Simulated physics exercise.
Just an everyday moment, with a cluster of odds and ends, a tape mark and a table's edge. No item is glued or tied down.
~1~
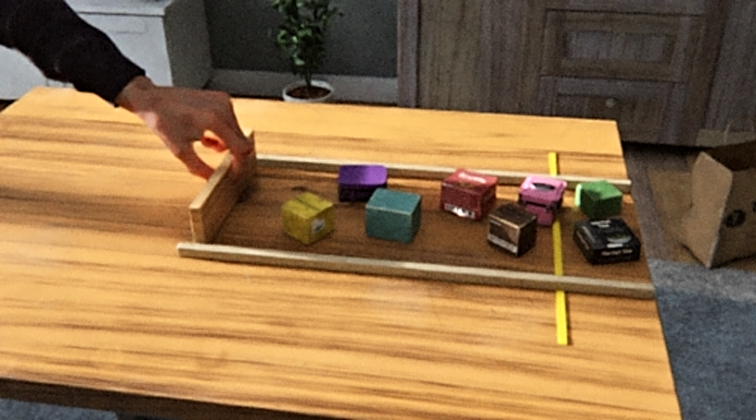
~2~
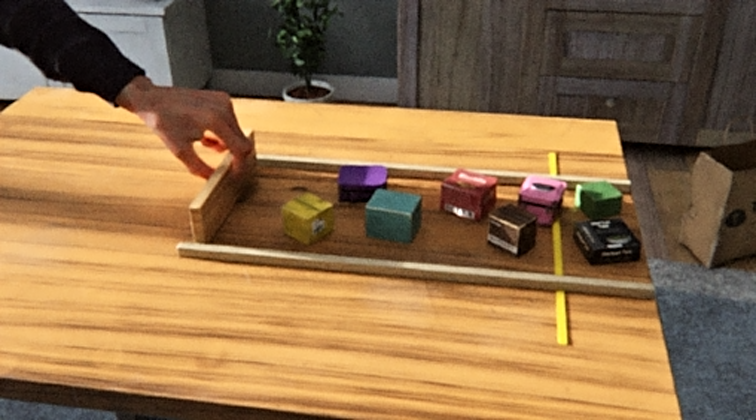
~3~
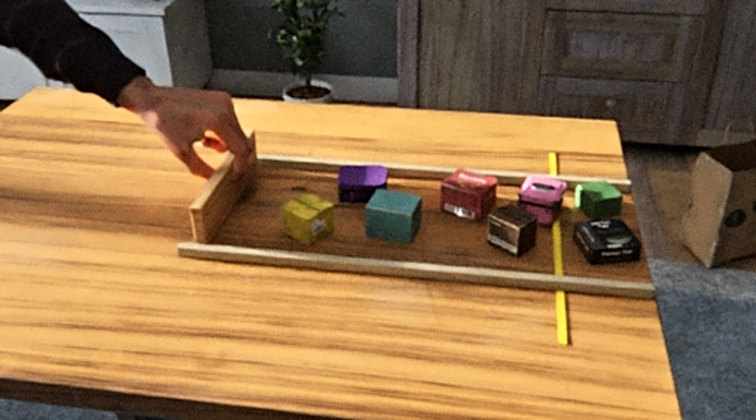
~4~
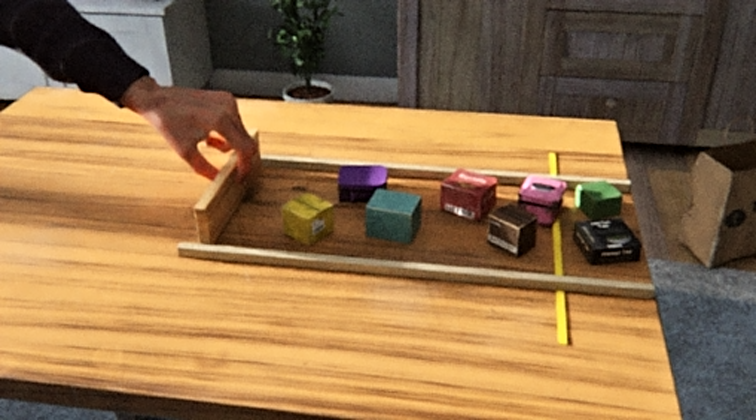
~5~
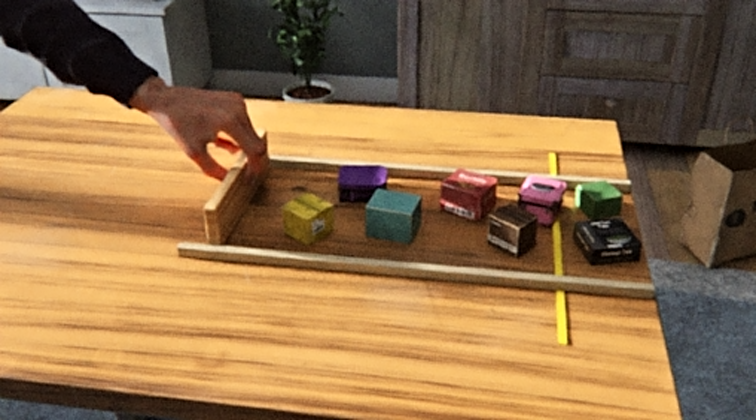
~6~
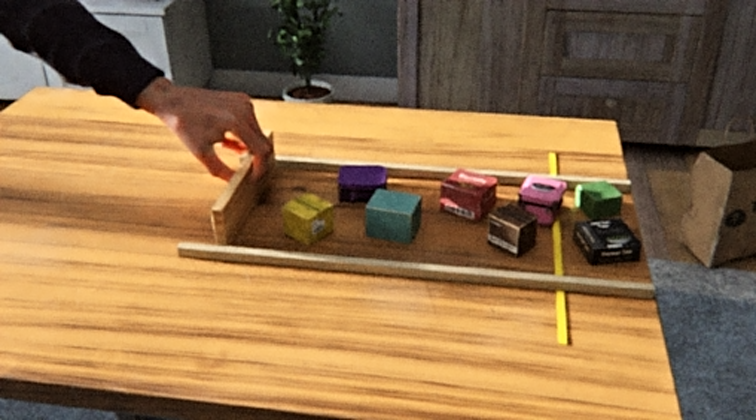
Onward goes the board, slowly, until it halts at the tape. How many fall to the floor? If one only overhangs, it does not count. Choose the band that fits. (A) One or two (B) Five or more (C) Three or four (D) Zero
The answer is C.
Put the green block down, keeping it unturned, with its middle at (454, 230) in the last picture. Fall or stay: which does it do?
Well, the green block does not stay.
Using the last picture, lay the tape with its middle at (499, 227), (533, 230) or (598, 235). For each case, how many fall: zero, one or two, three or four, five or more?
In that order: Either one or two; three or four; 5 or more.
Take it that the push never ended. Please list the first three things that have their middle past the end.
Green block, black box, pink case.
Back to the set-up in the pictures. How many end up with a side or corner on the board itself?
2 in contact.
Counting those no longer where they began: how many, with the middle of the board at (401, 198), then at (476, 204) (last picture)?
I make it 4 at the first spot and 8 at the other.
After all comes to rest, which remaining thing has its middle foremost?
The red box is the one.
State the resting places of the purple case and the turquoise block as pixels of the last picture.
Final positions: Near (580, 202); near (623, 232).
Early on, none off yet; black box at rest near (606, 241); green block at rest near (599, 199); pink case at rest near (541, 201).
Finally, the number that fall off is three or four; lost, brown box, pink case, green block and black box.
